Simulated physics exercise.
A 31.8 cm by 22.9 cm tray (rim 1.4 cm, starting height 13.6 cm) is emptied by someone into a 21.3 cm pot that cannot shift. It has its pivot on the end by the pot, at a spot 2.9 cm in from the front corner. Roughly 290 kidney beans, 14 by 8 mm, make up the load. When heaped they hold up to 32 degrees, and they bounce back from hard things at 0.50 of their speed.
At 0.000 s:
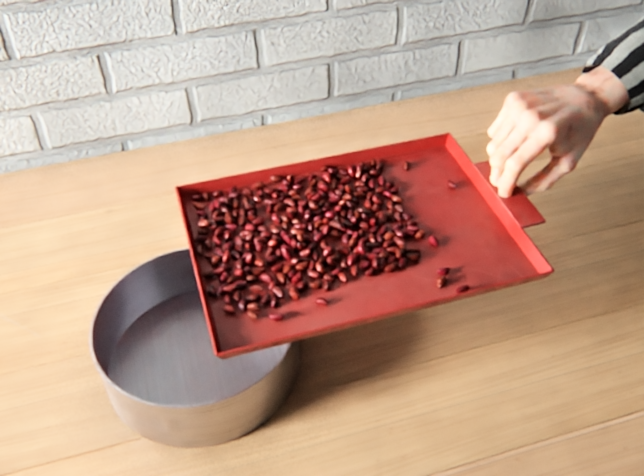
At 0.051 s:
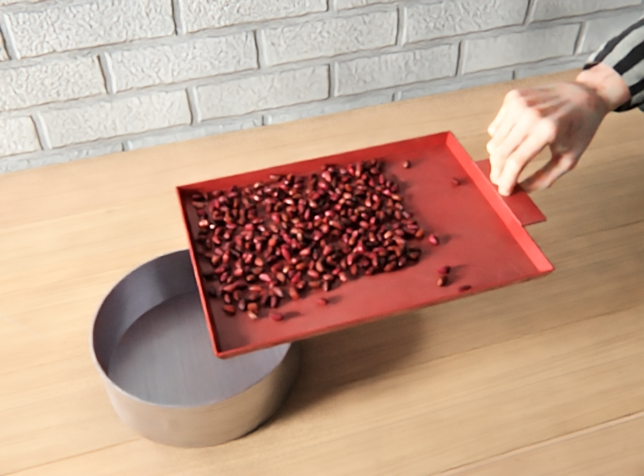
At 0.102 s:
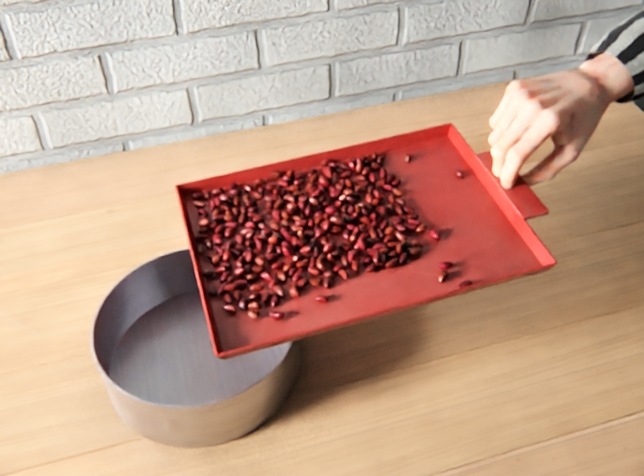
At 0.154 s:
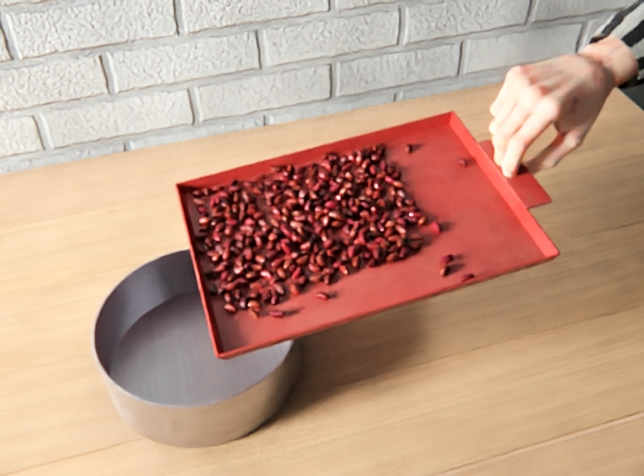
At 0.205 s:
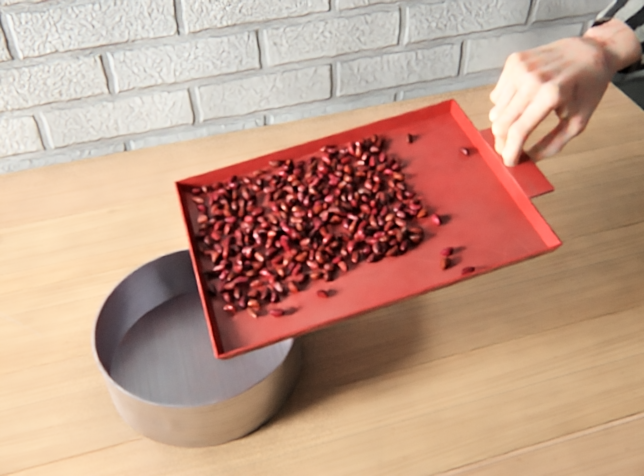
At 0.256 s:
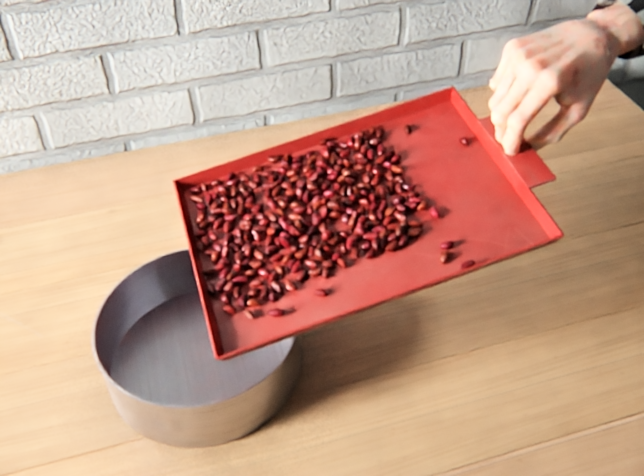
Red tray of kidney beans tilting slightly as a hand raises its right end beside a round grey pot on a wooden table.
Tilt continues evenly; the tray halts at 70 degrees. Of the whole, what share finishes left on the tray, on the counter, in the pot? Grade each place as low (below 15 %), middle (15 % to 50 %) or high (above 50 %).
Tray - low; counter - middle; pot - high.
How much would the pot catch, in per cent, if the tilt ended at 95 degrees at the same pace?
I'd say close to 70 percent.
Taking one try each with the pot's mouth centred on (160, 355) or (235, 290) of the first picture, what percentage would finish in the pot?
Estimates: 90 in a hundred and 25 in a hundred.
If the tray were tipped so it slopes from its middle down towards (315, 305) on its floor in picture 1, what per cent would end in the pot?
Near 20 percent, give or take.
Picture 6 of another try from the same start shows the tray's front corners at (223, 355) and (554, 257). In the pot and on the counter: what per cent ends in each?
Pot 5 % / counter 90 %.
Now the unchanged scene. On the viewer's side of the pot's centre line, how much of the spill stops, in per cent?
100 %.
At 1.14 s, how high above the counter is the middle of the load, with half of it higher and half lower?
I'd put it near 16 cm.
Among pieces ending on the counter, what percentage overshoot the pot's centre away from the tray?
About 70 percent of the spill.
After 0.78 s, tilt 38 degrees; the tray holds 100 %, the pot 0 %.
Then, at 1.14 s, tilt 58 degrees; the tray holds 75 %, the pot 10 %.
After 1.58 s, tilt 70 degrees; the tray holds 15 %, the pot 55 %.
At rest (3.0 s), tray 5 %, counter 25 %, pot 70 %.
